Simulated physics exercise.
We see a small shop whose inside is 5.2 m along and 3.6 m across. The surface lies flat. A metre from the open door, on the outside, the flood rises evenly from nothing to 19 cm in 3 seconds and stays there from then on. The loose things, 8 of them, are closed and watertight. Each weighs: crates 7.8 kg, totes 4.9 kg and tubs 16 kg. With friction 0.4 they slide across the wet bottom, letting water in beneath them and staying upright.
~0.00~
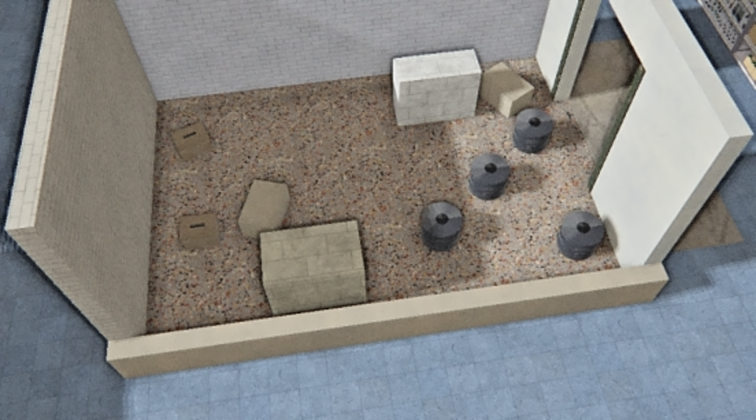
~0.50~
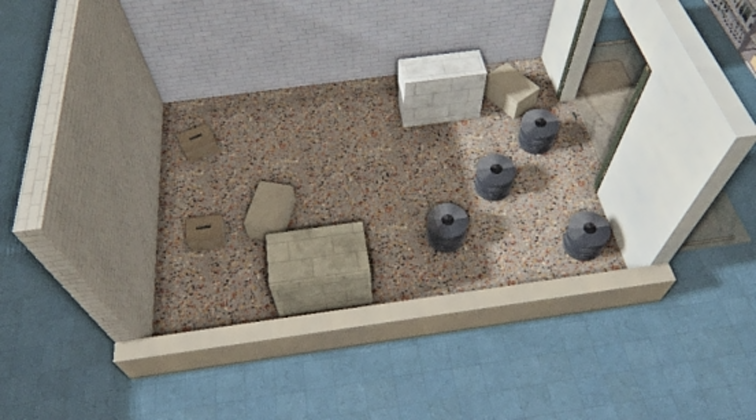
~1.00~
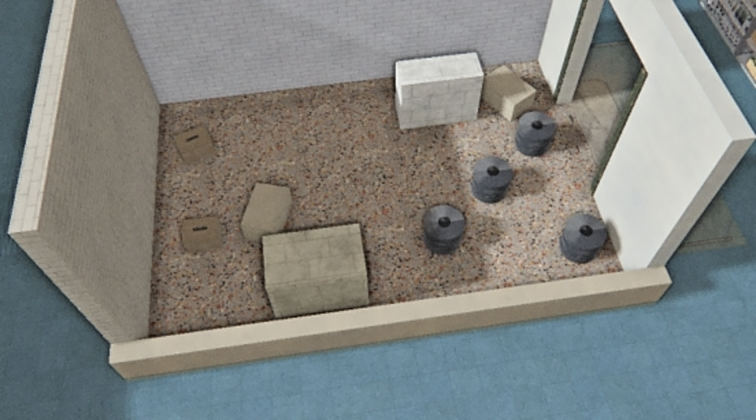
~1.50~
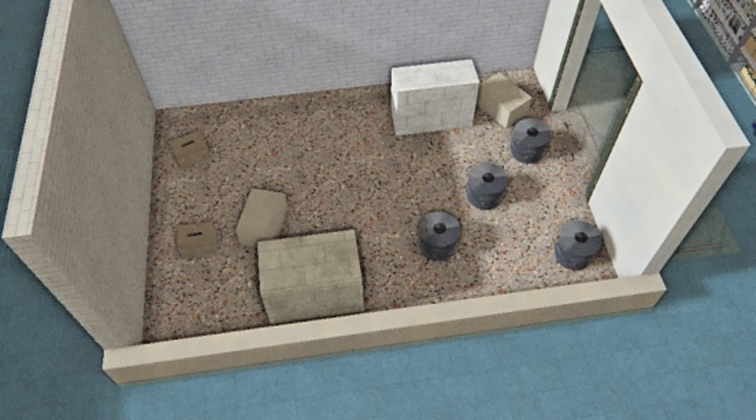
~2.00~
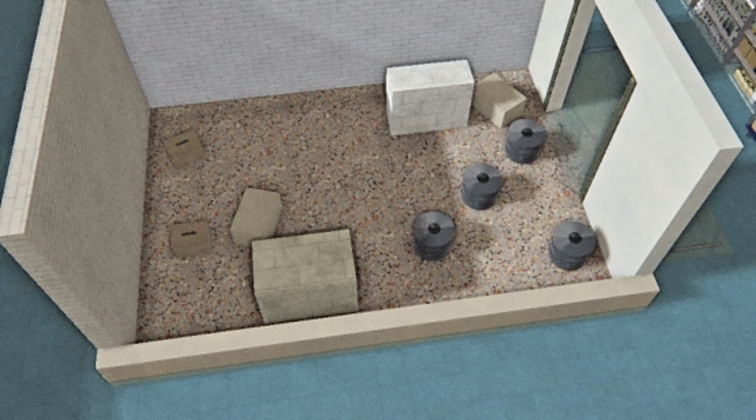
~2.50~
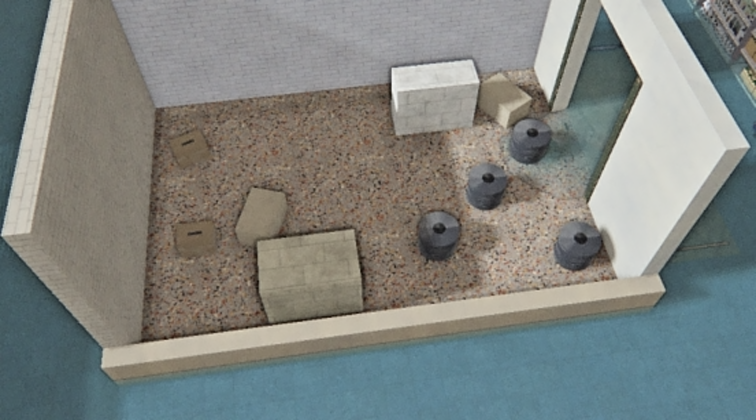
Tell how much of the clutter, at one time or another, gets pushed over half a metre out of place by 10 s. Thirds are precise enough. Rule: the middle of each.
Some of them shift that far, a third to two thirds.
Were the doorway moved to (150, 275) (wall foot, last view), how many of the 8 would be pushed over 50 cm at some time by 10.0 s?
In that case the number is 3.
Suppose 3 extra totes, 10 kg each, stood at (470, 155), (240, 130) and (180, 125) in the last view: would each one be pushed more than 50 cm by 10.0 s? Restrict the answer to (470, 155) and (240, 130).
In turn: Beyond the mark, within the mark.
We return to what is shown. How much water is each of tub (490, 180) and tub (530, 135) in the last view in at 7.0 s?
Depth approx. 7 cm / 5 cm.
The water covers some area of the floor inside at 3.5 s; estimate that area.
My estimate is roughly 3.0 m2.
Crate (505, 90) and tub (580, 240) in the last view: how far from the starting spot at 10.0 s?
Net displacement, in order: 50 cm; 0 cm.
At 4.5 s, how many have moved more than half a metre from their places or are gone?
By that time the total stands at 1.
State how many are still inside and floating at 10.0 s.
My tally comes to 4.
After 3.5 s 0 of 8 are over 50 cm from their spots; 0 afloat.
After 4.5 s 1 of 8 are over 50 cm from their spots; 0 afloat.
After 7.0 s 2 of 8 are over 50 cm from their spots; 1 afloat.
After 10.0 s 4 of 8 are over 50 cm from their spots, and 4 have been at some point; 4 afloat.
